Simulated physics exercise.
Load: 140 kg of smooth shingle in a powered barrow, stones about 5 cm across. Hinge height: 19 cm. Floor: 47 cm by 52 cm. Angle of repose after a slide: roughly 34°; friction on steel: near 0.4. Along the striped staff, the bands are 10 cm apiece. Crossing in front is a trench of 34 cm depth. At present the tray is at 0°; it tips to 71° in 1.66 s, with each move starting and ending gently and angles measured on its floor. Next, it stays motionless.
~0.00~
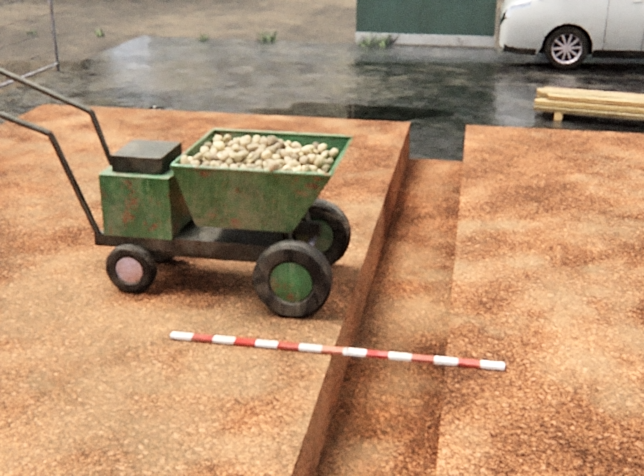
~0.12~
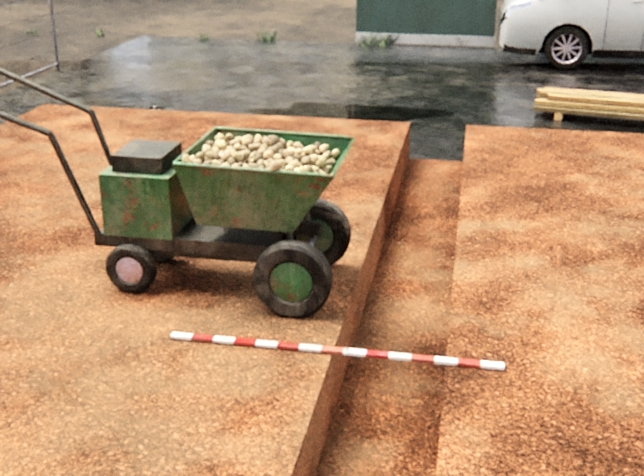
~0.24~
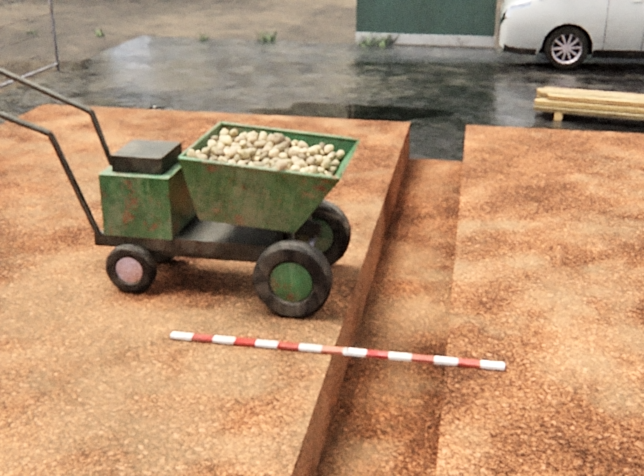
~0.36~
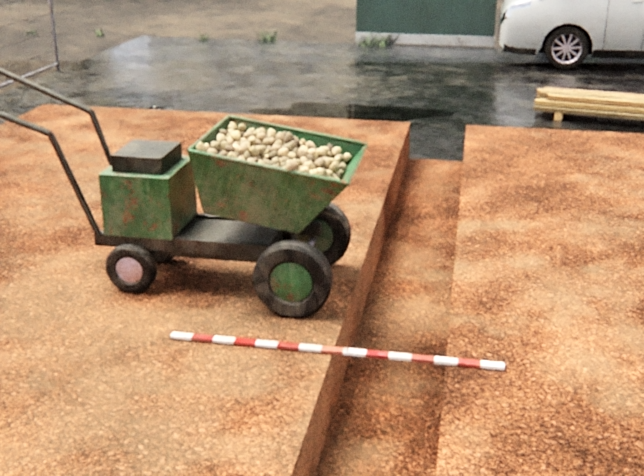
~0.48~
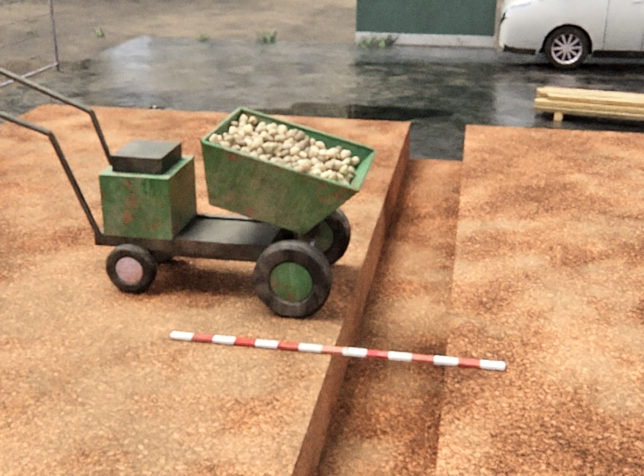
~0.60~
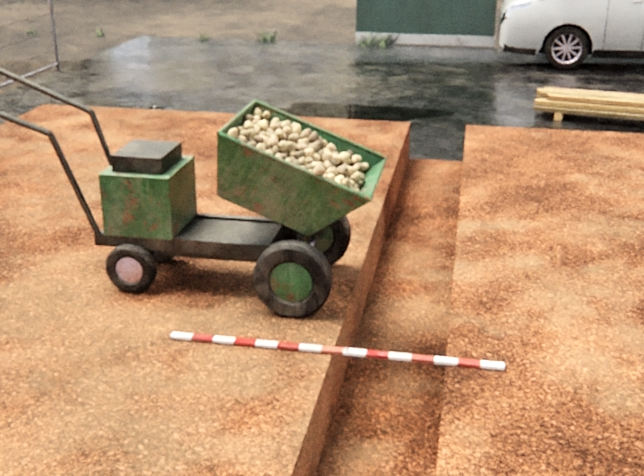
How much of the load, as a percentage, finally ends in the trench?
I would put it at about 65 per cent.
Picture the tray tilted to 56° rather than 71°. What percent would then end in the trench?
I'd guess some 40 in a hundred.
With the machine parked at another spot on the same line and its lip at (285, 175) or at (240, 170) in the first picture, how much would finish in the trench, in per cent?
That gives roughly 100 per cent and roughly 100 per cent.
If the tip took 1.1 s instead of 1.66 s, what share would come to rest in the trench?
Expected share: Around 55%.
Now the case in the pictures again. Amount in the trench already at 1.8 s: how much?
Something like 25 in a hundred.
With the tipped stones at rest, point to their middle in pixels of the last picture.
Their middle ends up near (435, 340).
After 1.2 s the floor is at 60°; 98 % in the tray, 2 % in the trench; the foremost stones are at (436, 250).
After 1.8 s the floor is at 71°; 52 % in the tray, 23 % in the trench, 25 % past the trench; the foremost stones are at (572, 311).
After 2.1 s the floor is at 71°; 27 % in the tray, 37 % in the trench, 36 % past the trench; the foremost stones are past the picture's edge.
After 4.1 s the floor is at 71°; 0 % in the tray, 65 % in the trench, 35 % past the trench; the foremost stones are past the picture's edge.
